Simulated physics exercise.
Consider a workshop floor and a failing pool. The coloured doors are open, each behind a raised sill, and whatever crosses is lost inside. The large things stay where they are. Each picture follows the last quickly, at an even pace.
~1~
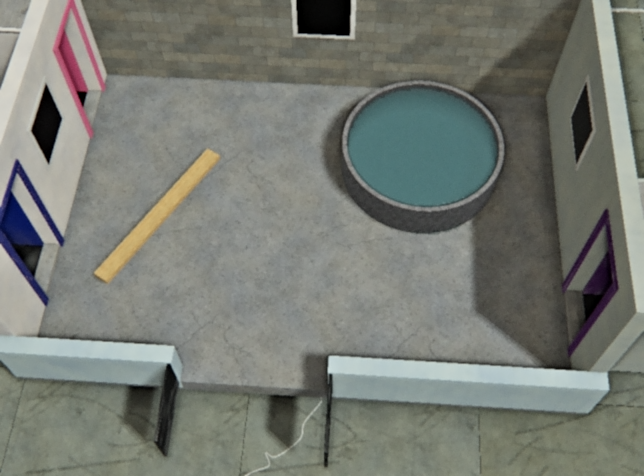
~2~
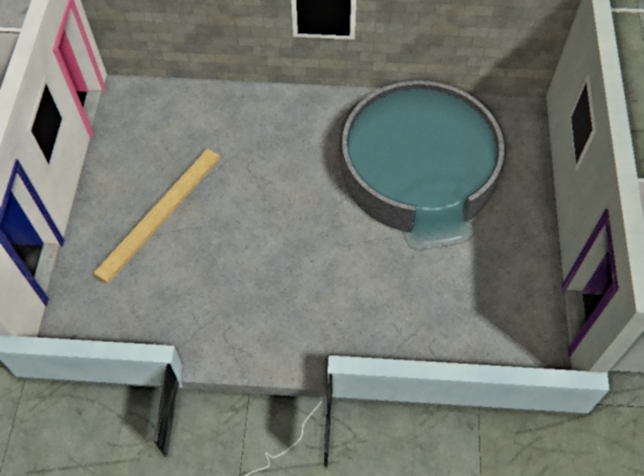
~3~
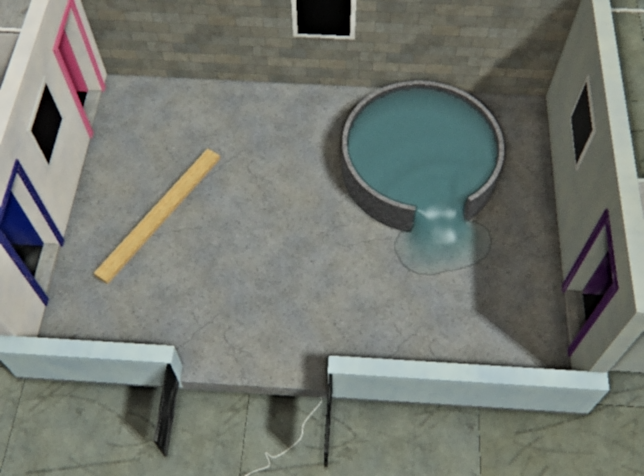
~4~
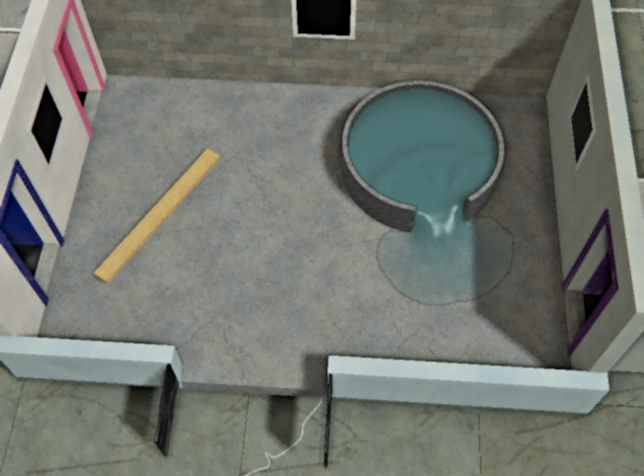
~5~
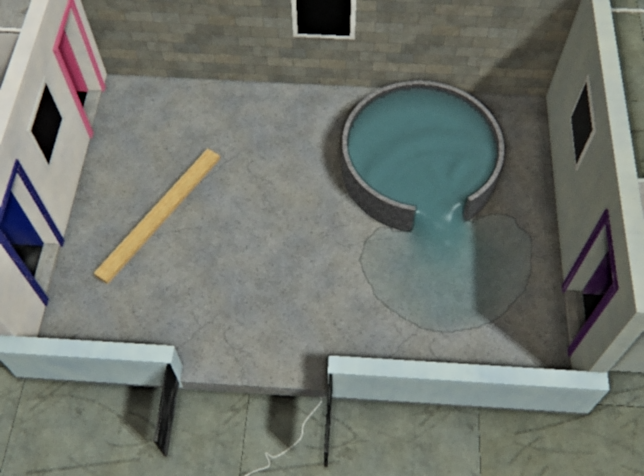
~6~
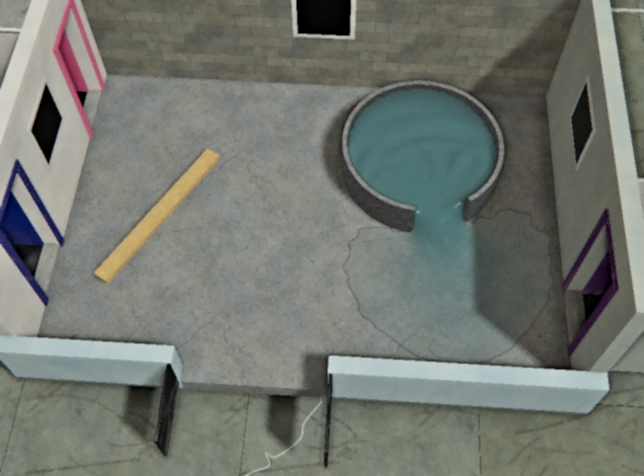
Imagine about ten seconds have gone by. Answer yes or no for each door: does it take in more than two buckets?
Pink door: No; blue door: No; purple door: Yes.
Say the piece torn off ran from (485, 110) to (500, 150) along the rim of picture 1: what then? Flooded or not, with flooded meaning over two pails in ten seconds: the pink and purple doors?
Outcome: Pink overshoots; purple remains short.
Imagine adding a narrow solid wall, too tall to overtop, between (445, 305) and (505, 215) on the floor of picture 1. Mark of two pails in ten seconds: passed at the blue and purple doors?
The blue one falls short; the purple one falls short.
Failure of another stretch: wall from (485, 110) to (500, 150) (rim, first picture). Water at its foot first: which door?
I'd say the purple-painted one.
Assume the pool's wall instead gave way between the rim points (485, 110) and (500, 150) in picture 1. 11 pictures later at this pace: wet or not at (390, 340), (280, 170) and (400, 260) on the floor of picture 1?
Going through them, the first would be still bare, the next still bare and the last still bare.
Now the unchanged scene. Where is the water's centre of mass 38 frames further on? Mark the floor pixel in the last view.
Somewhere near (407, 237).
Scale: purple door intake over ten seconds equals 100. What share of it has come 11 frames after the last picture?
My estimate is close to 10 per cent.
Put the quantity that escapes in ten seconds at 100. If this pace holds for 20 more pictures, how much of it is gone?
Near 35 in a hundred.
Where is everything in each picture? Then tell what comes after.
The first picture shows still water in the round tank at (422, 146).
In the second picture, water pours out at (440, 221) and has run to (413, 244).
In the third picture, water pours out at (439, 223) and has run to (409, 264).
In the fourth picture, water pours out at (439, 223) and has run to (421, 296).
In the fifth picture, water pours out at (439, 222) and has run to (466, 324).
In the sixth picture, water pours out at (439, 222) and has run to (466, 359).
A moment on, water covers 20 % of the floor; the pink door not reached, the blue door not reached, the purple door wet at the sill, nothing in.
Next, water covers 25 % of the floor; the pink door not reached, the blue door not reached, the purple door under two buckets in.
Then, water covers 35 % of the floor; the pink door not reached, the blue door not reached, the purple door over two buckets in.
Later, water covers 60 % of the floor; the pink door not reached, the blue door wet at the sill, nothing in, the purple door far over two buckets in.
In the end, water covers 85 % of the floor; the pink door wet at the sill, nothing in, the blue door wet at the sill, nothing in, the purple door far over two buckets in.
